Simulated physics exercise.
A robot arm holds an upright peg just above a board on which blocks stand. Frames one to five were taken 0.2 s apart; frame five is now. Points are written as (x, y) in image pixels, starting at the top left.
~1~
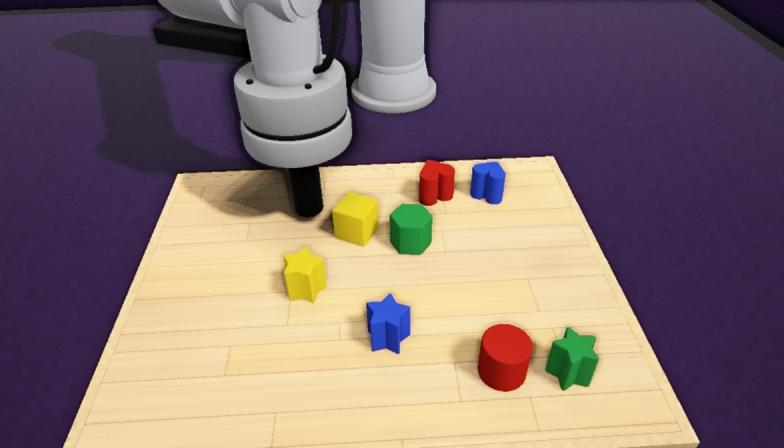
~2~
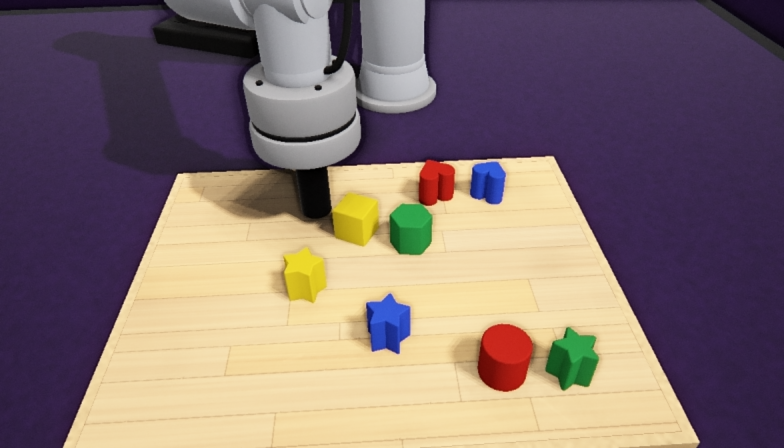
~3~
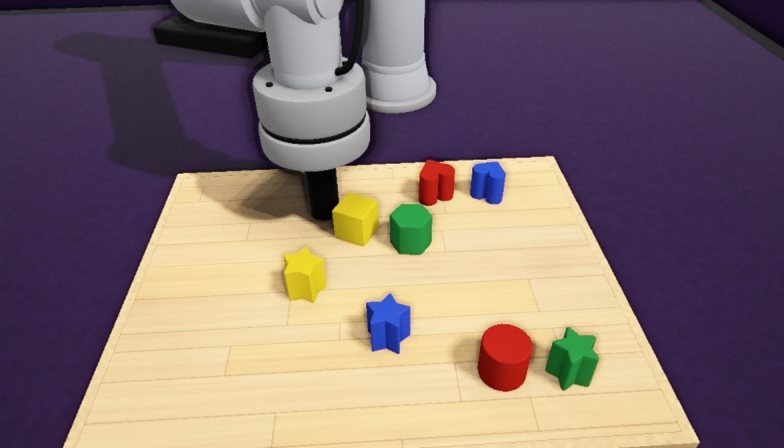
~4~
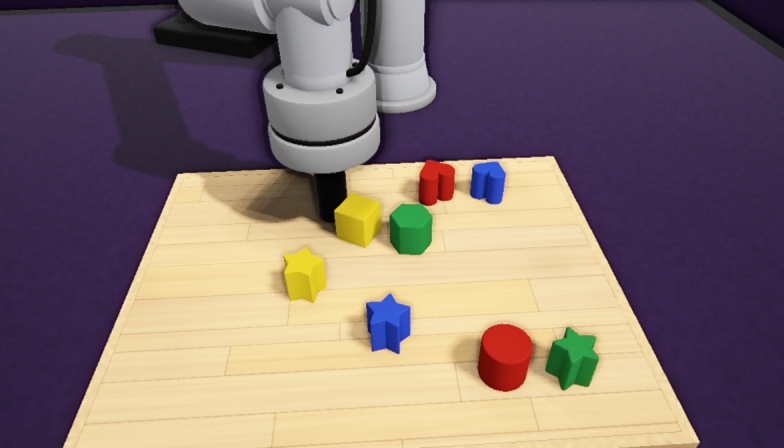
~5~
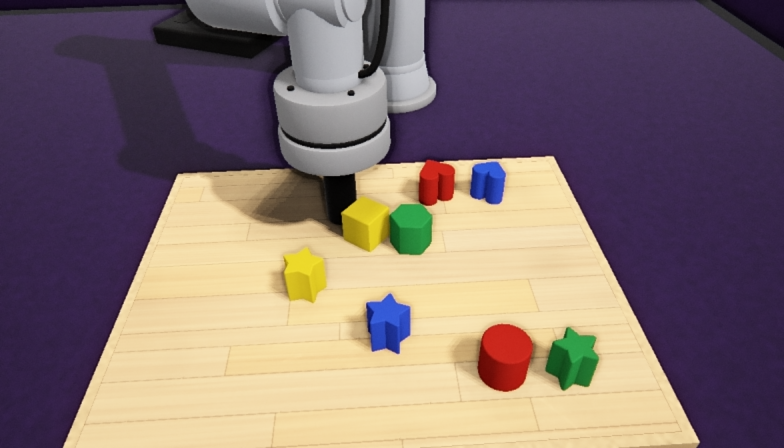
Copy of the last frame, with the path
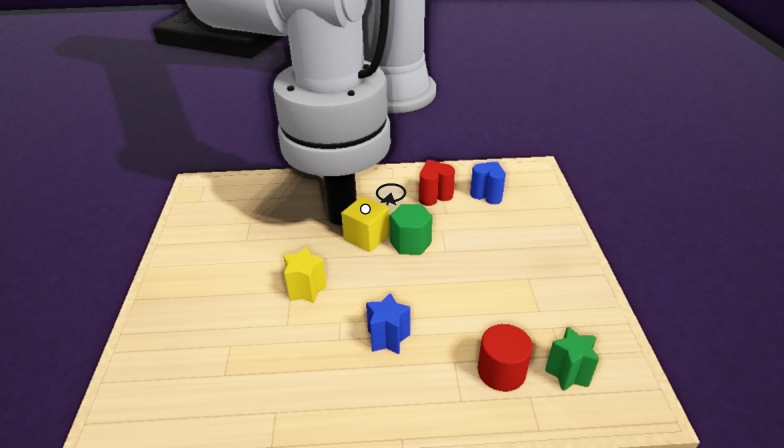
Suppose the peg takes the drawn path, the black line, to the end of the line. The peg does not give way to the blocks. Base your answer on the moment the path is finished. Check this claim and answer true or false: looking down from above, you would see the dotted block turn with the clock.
My answer: True.
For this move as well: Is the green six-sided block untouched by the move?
No, it doesn't check out.
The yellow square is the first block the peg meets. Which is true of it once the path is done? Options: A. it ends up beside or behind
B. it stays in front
Choice A: It ends up beside or behind.
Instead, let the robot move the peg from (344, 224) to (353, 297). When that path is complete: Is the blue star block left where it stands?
Yes, it checks out.
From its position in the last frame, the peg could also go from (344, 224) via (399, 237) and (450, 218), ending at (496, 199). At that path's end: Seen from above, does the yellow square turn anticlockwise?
No
The drawn path runs from (344, 224) through (369, 218) and (386, 207) to (391, 193); the dot is on the yellow square.
What follows on the original path. Halfway along, peg at (380, 206); yellow square at (378, 210), turned 35° clockwise; green six-sided block at (419, 218), turned 15° anticlockwise.
At the end, peg at (391, 185); yellow square at (378, 210), turned 35° clockwise; green six-sided block at (419, 218), turned 15° anticlockwise; red heart block not moved.
